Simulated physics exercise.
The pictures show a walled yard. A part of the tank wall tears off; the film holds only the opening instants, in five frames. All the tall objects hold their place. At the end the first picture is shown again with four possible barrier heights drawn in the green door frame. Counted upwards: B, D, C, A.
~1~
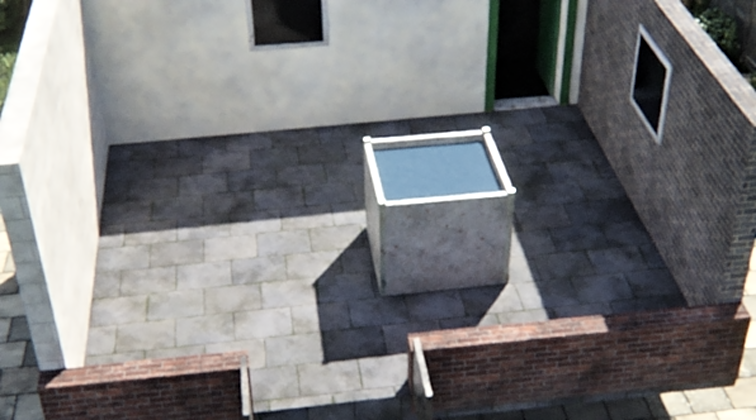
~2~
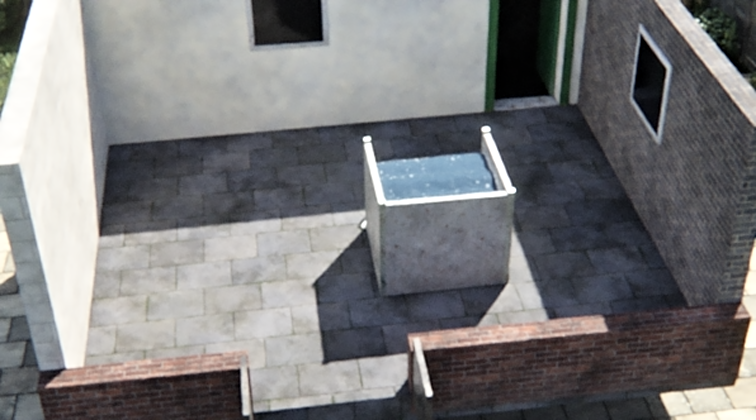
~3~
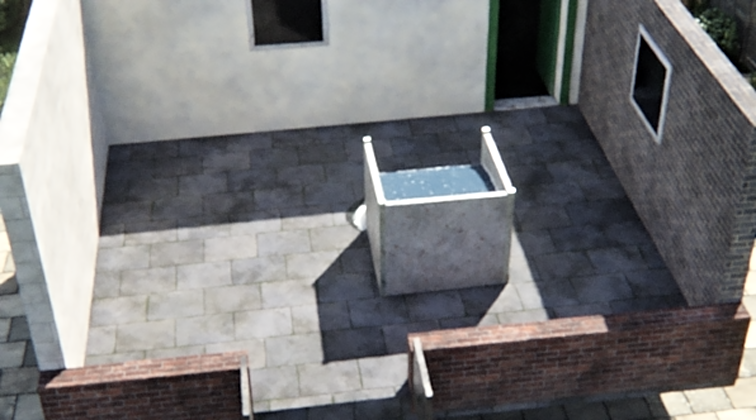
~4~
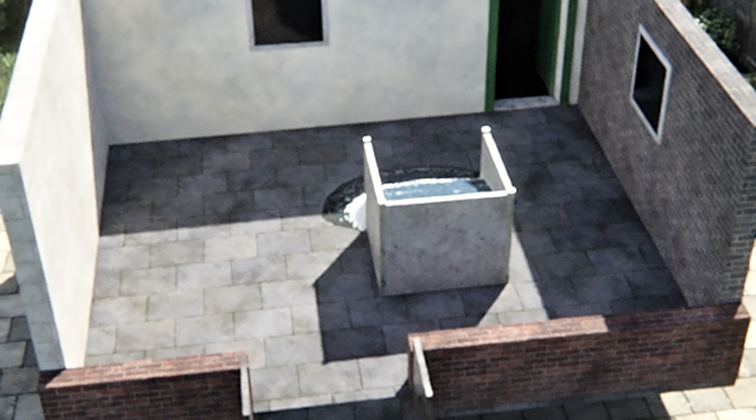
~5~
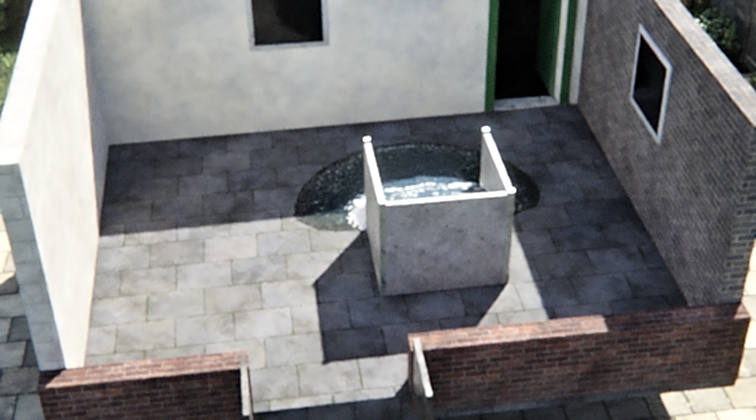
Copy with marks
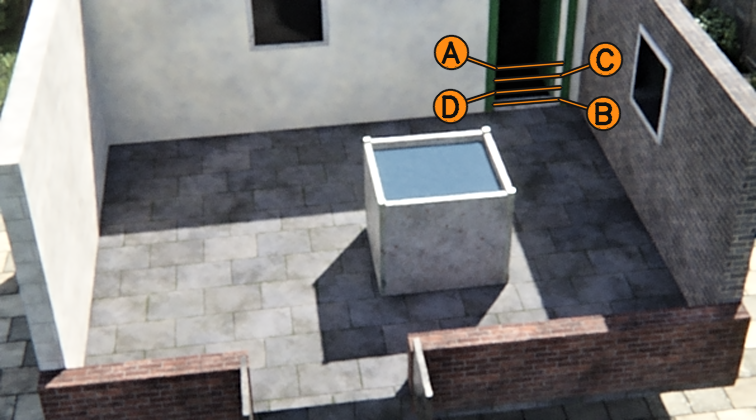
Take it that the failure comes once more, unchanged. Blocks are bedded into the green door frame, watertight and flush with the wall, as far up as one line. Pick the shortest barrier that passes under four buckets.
That is height D.
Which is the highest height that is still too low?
That is height B.
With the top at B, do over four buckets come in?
Yes.
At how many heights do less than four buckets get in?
Three of them.
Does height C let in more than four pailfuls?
No, that is safe.
On the marked copy, A at (529, 65); B at (526, 102); C at (528, 78); D at (527, 90); from the bottom up B, D, C, A.
With A, nothing gets over.
With B, about 9 bucketfuls get in.
With C, nothing gets over.
With D, a splash gets over, under a bucket.
